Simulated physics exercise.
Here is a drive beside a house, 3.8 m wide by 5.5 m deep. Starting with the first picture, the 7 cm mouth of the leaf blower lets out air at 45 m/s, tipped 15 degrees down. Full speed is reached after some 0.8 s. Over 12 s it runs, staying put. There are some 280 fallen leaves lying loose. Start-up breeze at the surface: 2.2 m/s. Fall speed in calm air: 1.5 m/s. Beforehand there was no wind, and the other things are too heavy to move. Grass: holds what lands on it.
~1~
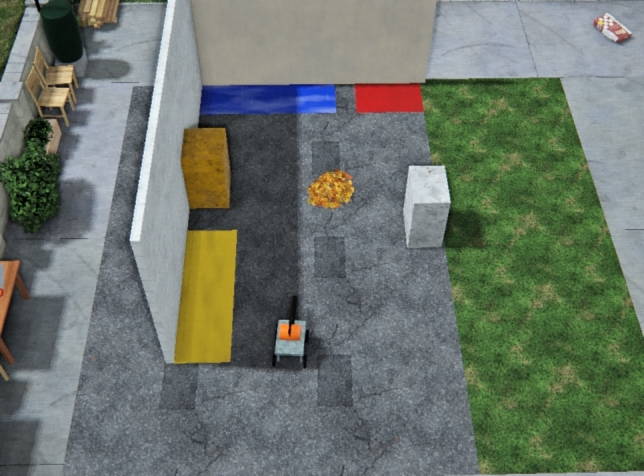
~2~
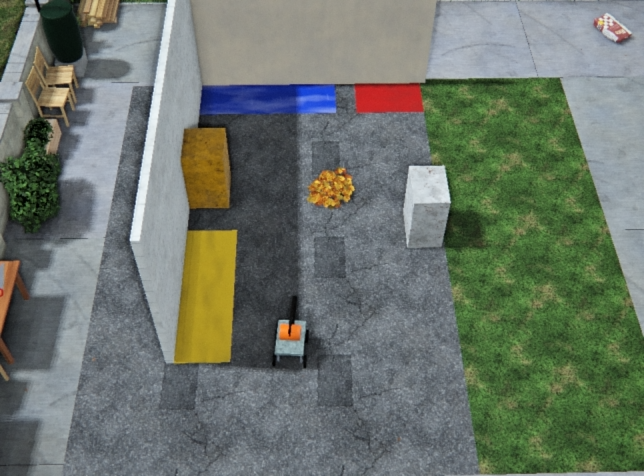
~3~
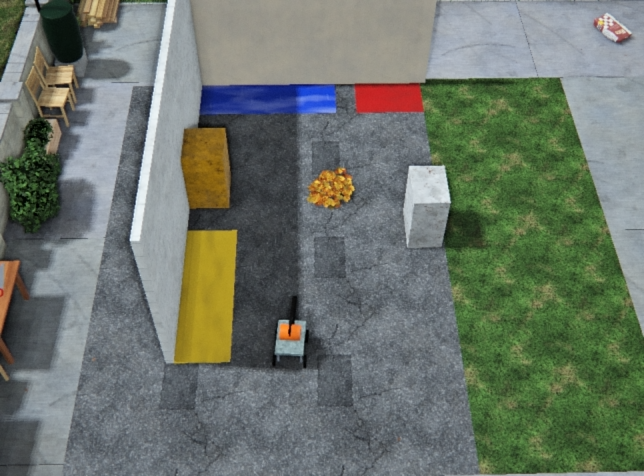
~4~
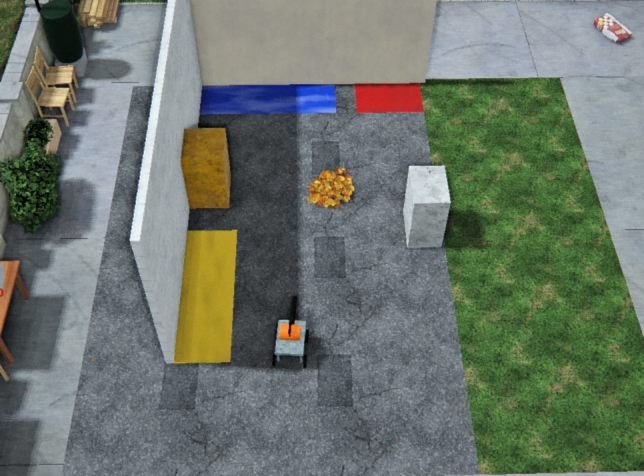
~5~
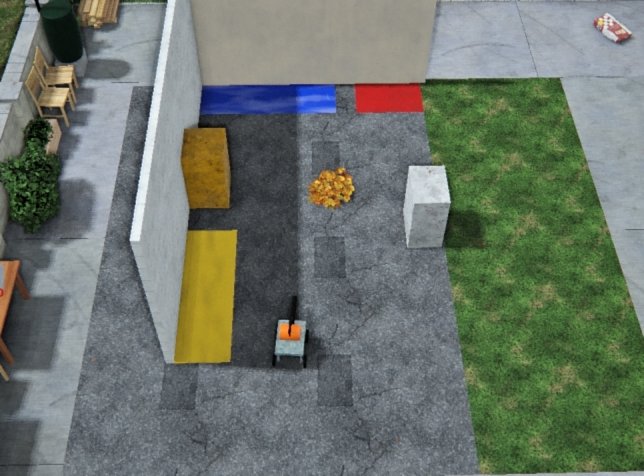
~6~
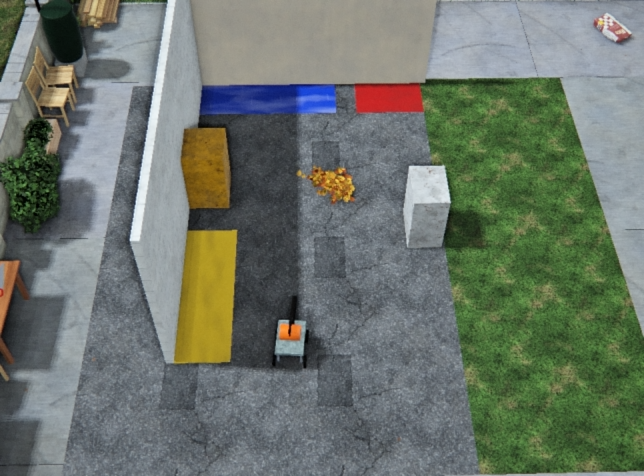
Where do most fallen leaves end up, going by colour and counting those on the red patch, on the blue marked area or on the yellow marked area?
Most end up at the red one.
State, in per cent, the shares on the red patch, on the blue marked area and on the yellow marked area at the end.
I'd put it at around 70 % for red, 10 % for blue and 0 % for yellow.
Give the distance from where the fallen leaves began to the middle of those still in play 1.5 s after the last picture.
The centre ends up some 2.4 m from the start.
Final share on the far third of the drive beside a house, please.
Roughly 90 in a hundred.
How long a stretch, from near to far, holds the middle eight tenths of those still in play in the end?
About 0.4 m from near to far.
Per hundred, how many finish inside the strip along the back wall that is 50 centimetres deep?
Share: Approx. 90 %.
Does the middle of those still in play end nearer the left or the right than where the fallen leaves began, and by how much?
Direction to the right-hand side, distance about 0.8 m.
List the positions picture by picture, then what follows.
The middle of the fallen leaves is near (331, 192), none has stirred yet and the mouth of the leaf blower is at (295, 298), in the first picture.
The middle of the fallen leaves is near (332, 190), none has stirred yet, the red patch is centred on (389, 98), the yellow marked area is centred on (207, 293) and the blue marked area is centred on (268, 99), in the second picture.
The middle of the fallen leaves is near (332, 190), none has stirred yet, the top of a bin is at (430, 184) and the top of a bin is at (203, 144), in the third picture.
The middle of the fallen leaves is near (332, 190) and none has stirred yet, in the fourth picture.
The middle of the fallen leaves is near (332, 190) and none has stirred yet, in the fifth picture.
The middle of the fallen leaves is near (333, 182), the farthest in sight from the leaf blower is at (314, 168) and about 40 % have left their places, in the sixth picture.
Then, 1.5 s after the last picture, 46 % are on the red patch, 0 % on the yellow marked area and 11 % on the blue marked area; the middle of those still in play is near (367, 94); 12 % have settled or left.
Then, 2.9 s after the last picture, 64 % are on the red patch, 0 % on the yellow marked area and 11 % on the blue marked area; the middle of those still in play is near (373, 90); 24 % have settled or left.
Then, 5.7 s after the last picture, 68 % are on the red patch, 0 % on the yellow marked area and 10 % on the blue marked area; the middle of those still in play is near (373, 90); 43 % have settled or left.
Then, 11.1 s after the last picture, at the end, 68 % are on the red patch, 0 % on the yellow marked area and 10 % on the blue marked area; the middle of those still in play is near (377, 87).
